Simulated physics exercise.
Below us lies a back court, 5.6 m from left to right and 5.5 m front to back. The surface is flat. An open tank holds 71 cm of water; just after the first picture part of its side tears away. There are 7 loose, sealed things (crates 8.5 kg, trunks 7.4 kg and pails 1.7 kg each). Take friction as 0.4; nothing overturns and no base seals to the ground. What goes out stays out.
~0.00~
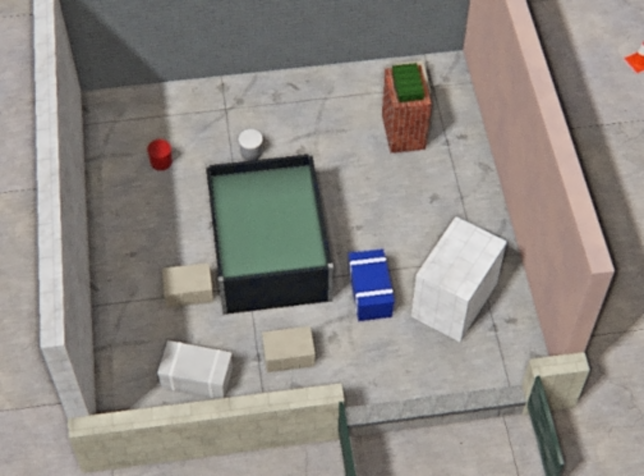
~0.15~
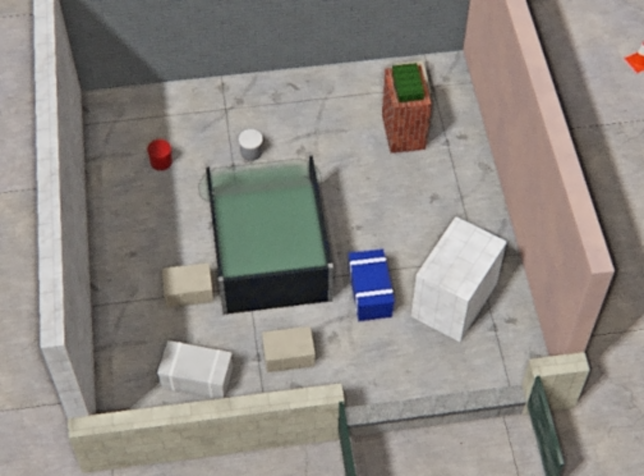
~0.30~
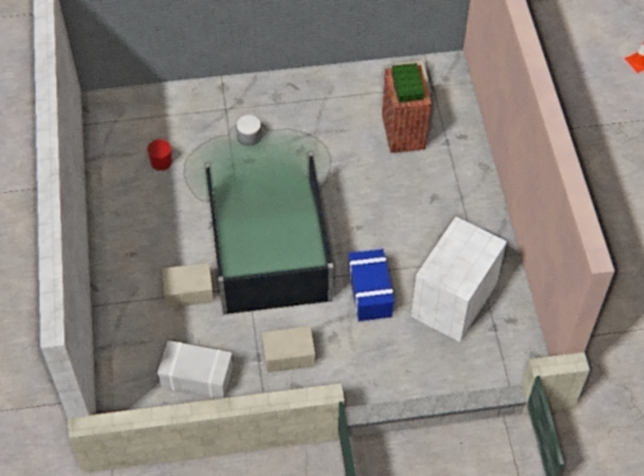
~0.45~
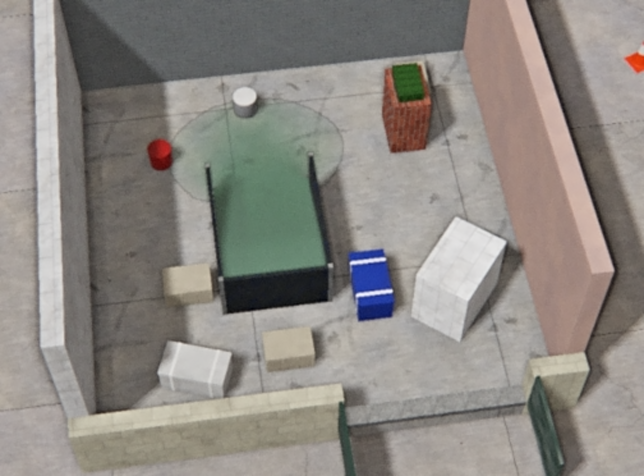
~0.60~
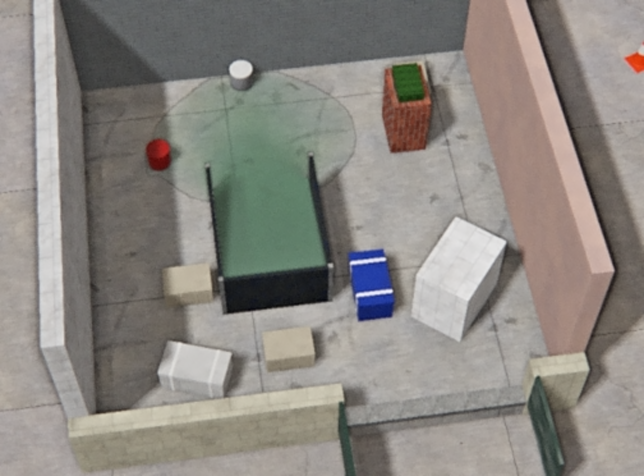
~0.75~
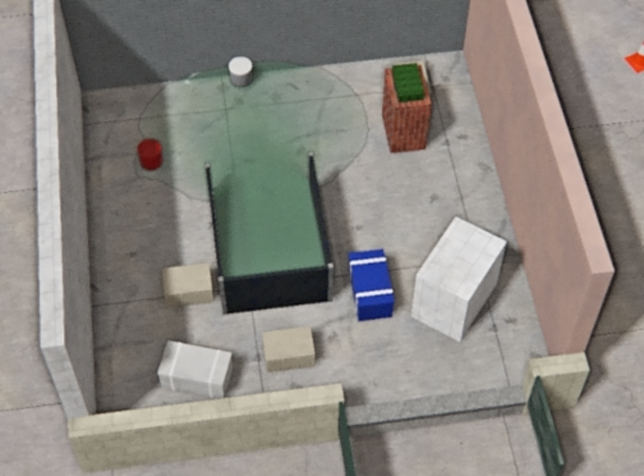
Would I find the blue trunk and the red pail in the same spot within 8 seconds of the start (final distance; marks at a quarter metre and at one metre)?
The blue trunk slides a little; the red pail gets carried off.
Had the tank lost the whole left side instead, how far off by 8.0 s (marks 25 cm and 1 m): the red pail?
Then the red pail ends far away.
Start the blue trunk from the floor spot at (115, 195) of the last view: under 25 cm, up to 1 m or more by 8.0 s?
It gets carried off.
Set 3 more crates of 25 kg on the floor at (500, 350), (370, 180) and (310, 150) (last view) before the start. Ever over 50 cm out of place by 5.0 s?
In turn: Less, short of it, over.
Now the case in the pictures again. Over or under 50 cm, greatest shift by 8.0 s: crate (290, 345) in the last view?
Answer: Short of it.
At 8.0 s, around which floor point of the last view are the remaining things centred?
Near (292, 310).
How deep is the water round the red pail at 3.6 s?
Roughly 7 cm.
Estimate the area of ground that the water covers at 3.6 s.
Roughly 21 m2.
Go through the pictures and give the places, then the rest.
In the first picture, the blue trunk at (371, 277) rests on the ground; the red pail at (159, 149) rests on the ground; water covers 2.2 m2; 0 of 7 have shifted.
In the second picture, the blue trunk at (371, 277) rests on the ground; the red pail at (159, 149), on the bottom; water covers 3.0 m2; 0 of 7 have shifted.
In the third picture, the blue trunk at (371, 277) rests on the ground; the red pail at (159, 149), on the bottom; water covers 4.0 m2; 1 of 7 have shifted.
In the fourth picture, the blue trunk at (371, 277), on the bottom; the red pail at (159, 149) rests on the ground; water covers 5.4 m2; 1 of 7 have shifted.
In the fifth picture, the blue trunk at (371, 277) rests on the ground; the red pail at (157, 149) rests on the ground; 7.0 m2 under water; 1 of 7 have shifted.
In the sixth picture, the blue trunk at (371, 277) rests on the ground; the red pail at (149, 148), on the bottom, 14 cm from its start; 8.0 m2 under water; 2 of 7 have shifted.
After 1.6 s the blue trunk is near (371, 277), 0.0 m from its start, aground; the red pail is near (93, 146), 0.9 m from its start, aground; 0 of 7 are out; 1 afloat.
After 3.6 s the blue trunk is near (371, 277), 0.0 m from its start, aground; the red pail is near (204, 259), 1.9 m from its start, afloat; 0 of 7 are out; 2 afloat.
After 5.6 s the blue trunk is near (346, 298), 0.5 m from its start, aground; the red pail is near (231, 319), 2.9 m from its start, afloat; 0 of 7 are out; 4 afloat.
After 8.0 s the blue trunk is near (358, 322), 0.7 m from its start, afloat; the red pail is near (276, 305), 3.0 m from its start, afloat; 1 of 7 are out; 6 afloat.
